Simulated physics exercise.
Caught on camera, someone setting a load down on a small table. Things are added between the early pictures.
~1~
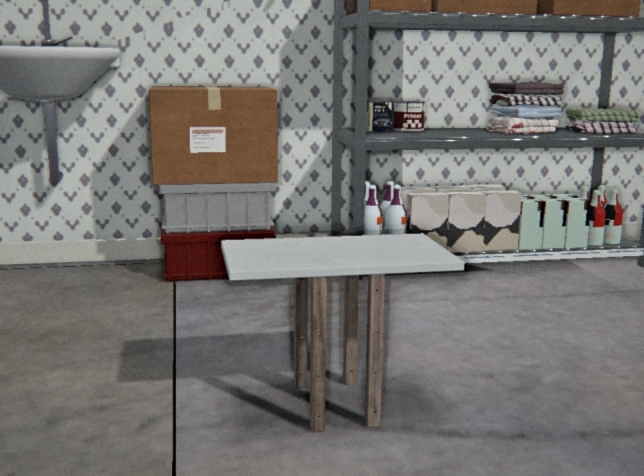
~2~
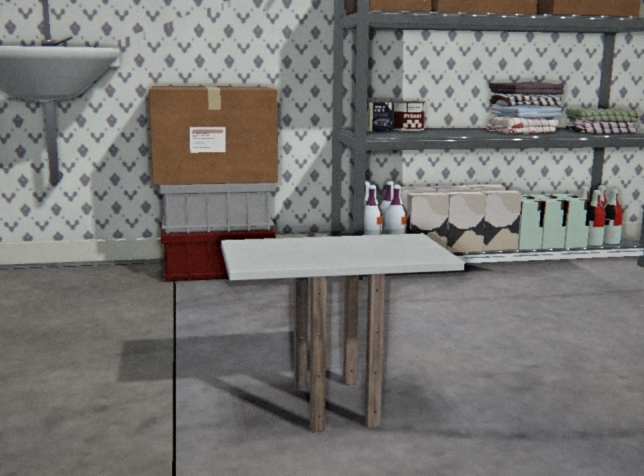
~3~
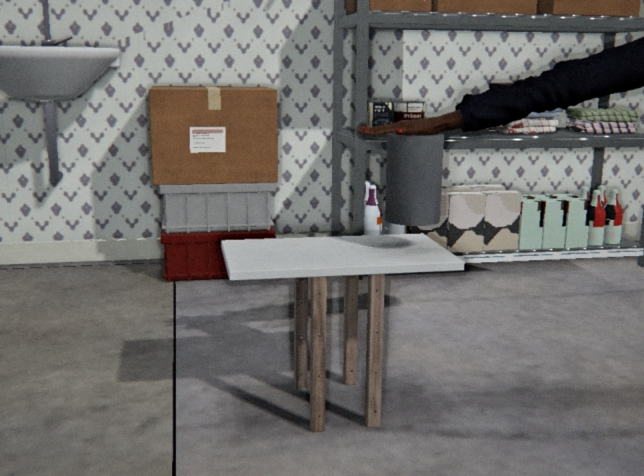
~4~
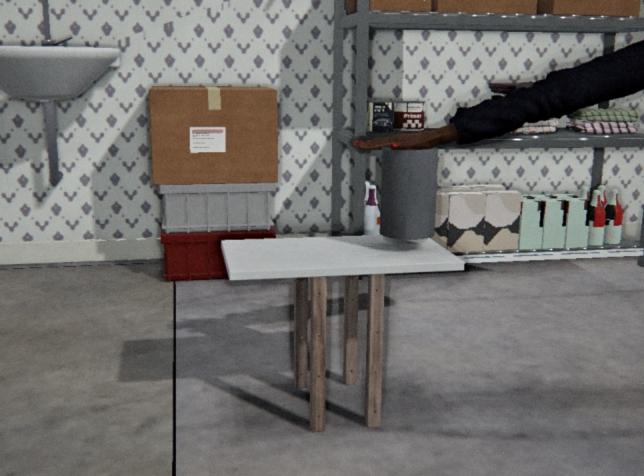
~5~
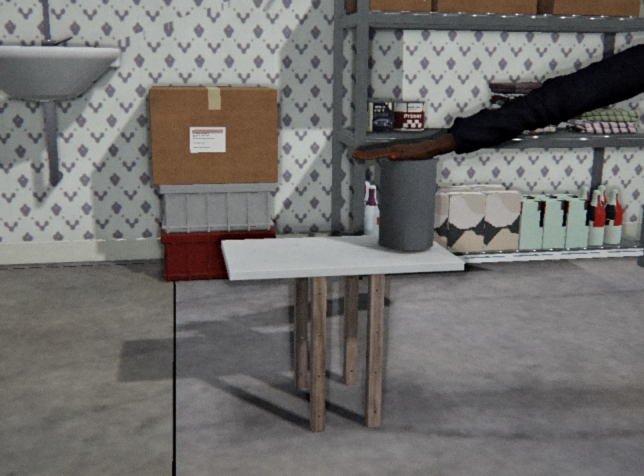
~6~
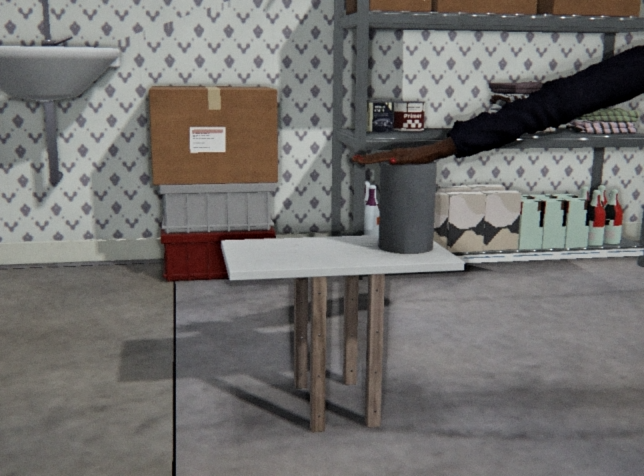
A dark-sleeved arm reaches in from the right holding a grey roll upright, lowers it onto the right part of a small white table, and keeps its hand on top, while the camera stays still. The room, seen from the front, has a grey floor and diamond-patterned wallpaper. A sink and a cardboard box on grey and red crates stand left, stocked grey shelves right.
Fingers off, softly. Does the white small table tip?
Outcome: The white small table keeps steady.
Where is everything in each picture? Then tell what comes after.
The first frame shows white small table (337, 255).
The second frame shows white small table (337, 255).
The third frame shows still on the way; white small table (337, 255); roll (414, 178).
The fourth frame shows still on the way; white small table (337, 255); roll (408, 192).
The fifth frame shows still on the way; white small table (337, 255); roll (407, 202).
The sixth frame shows in place, still held; white small table (337, 255); roll (407, 206).
Then, 0.52 s later than the last frame, white small table at rest near (337, 255).
When it is over, the white small table holds firm, near (337, 255).
